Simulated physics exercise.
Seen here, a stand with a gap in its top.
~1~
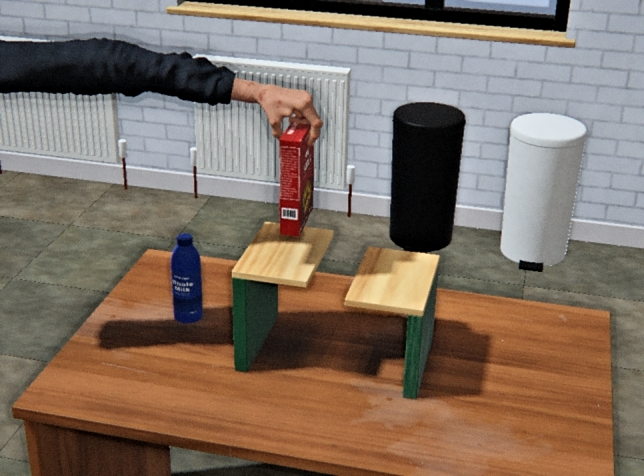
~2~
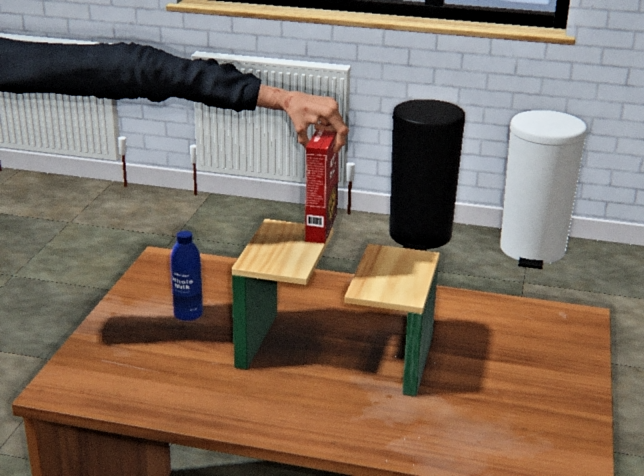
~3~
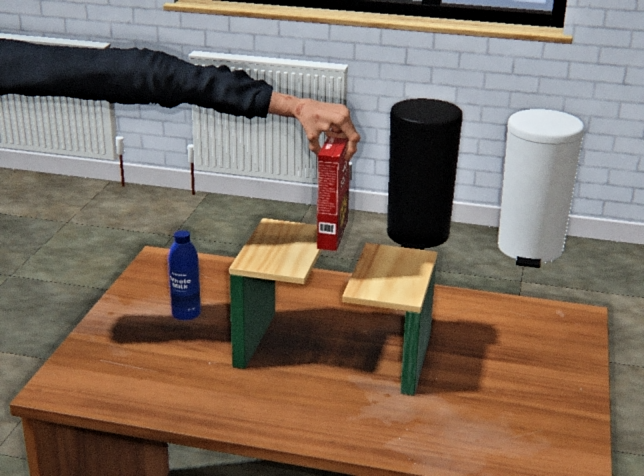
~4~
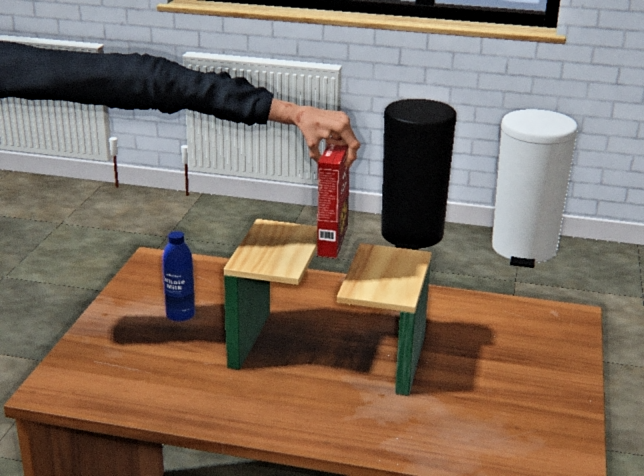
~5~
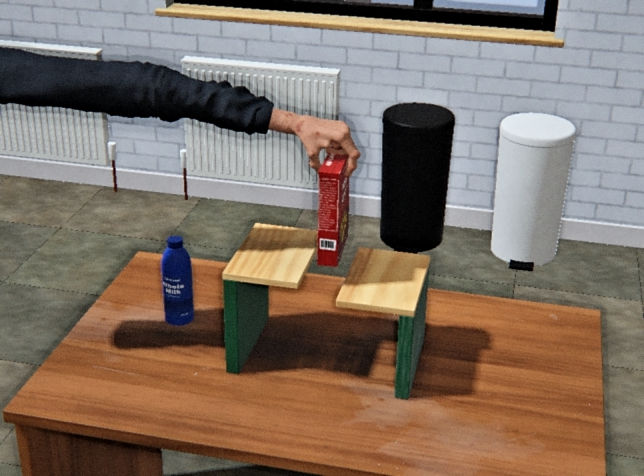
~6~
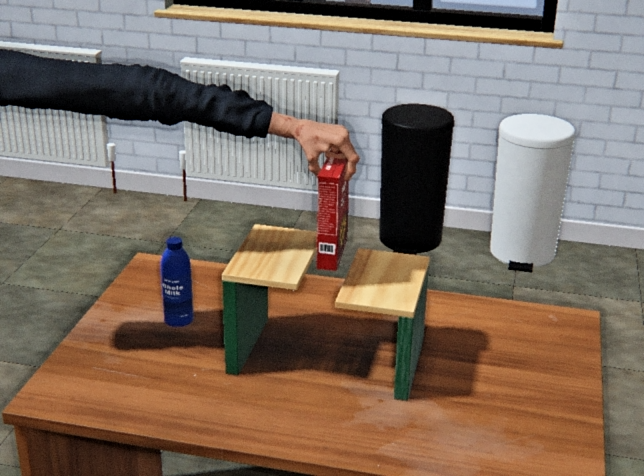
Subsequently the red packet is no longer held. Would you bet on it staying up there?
It makes it through.
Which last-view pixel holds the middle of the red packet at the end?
At about (331, 317).
Then, 0.32 s after the last picture, red packet slid well along near (331, 309).
Then, 0.66 s after the last picture, red packet slid well along near (331, 317).
At rest, moved from the start, red packet; blue bottle in place. Seen from the same camera at the end, red packet near (331, 317). The packet drops through.
